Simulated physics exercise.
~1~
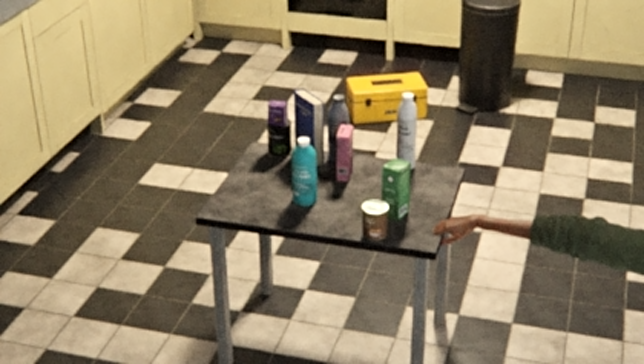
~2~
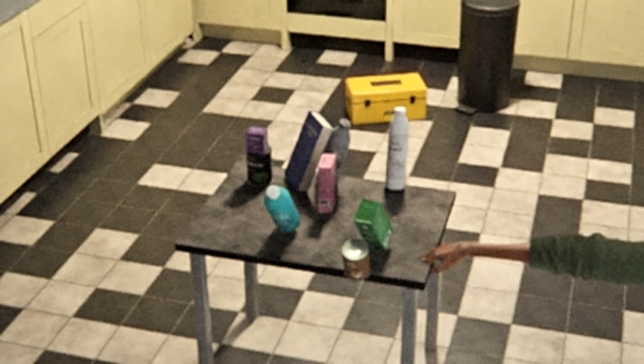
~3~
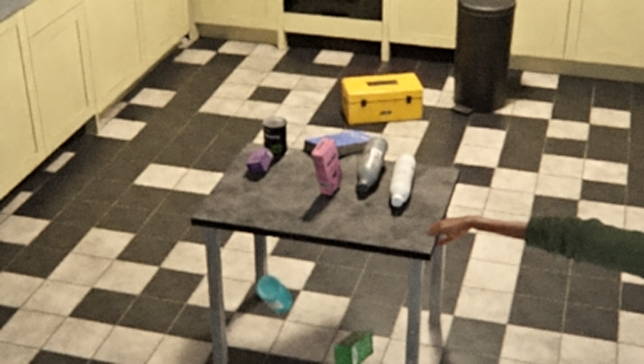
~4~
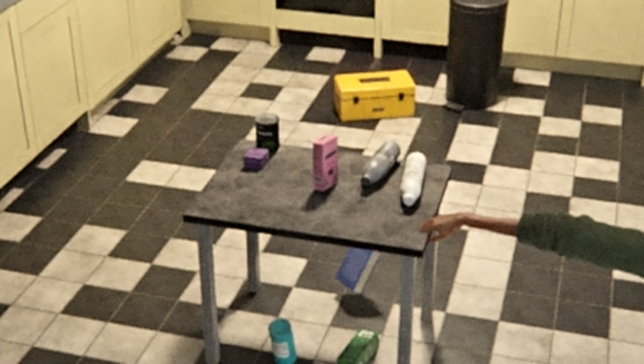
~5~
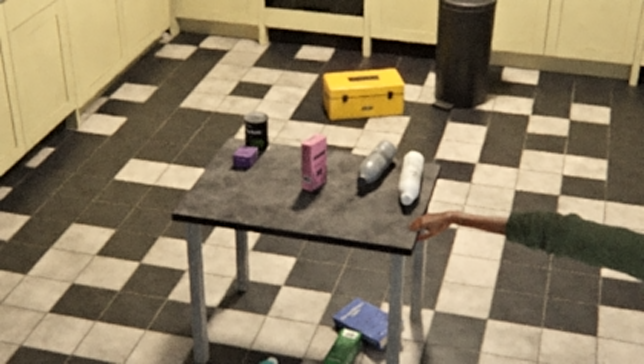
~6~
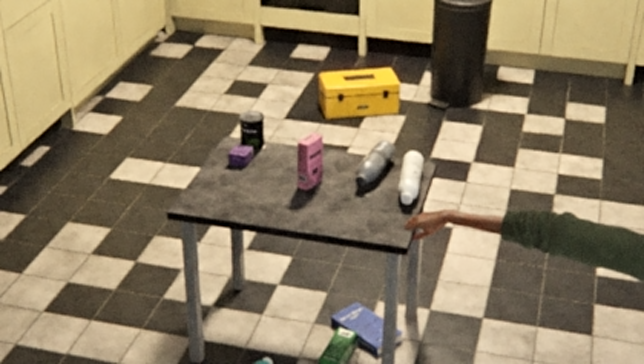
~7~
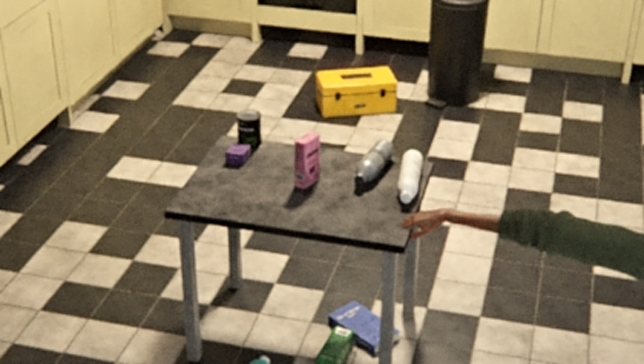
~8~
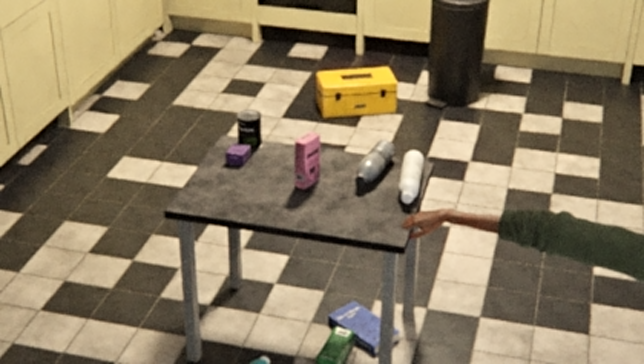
Hand jerking a small table, bottles and cartons toppling, several dropping to the checkered floor while a pink packet stays standing.
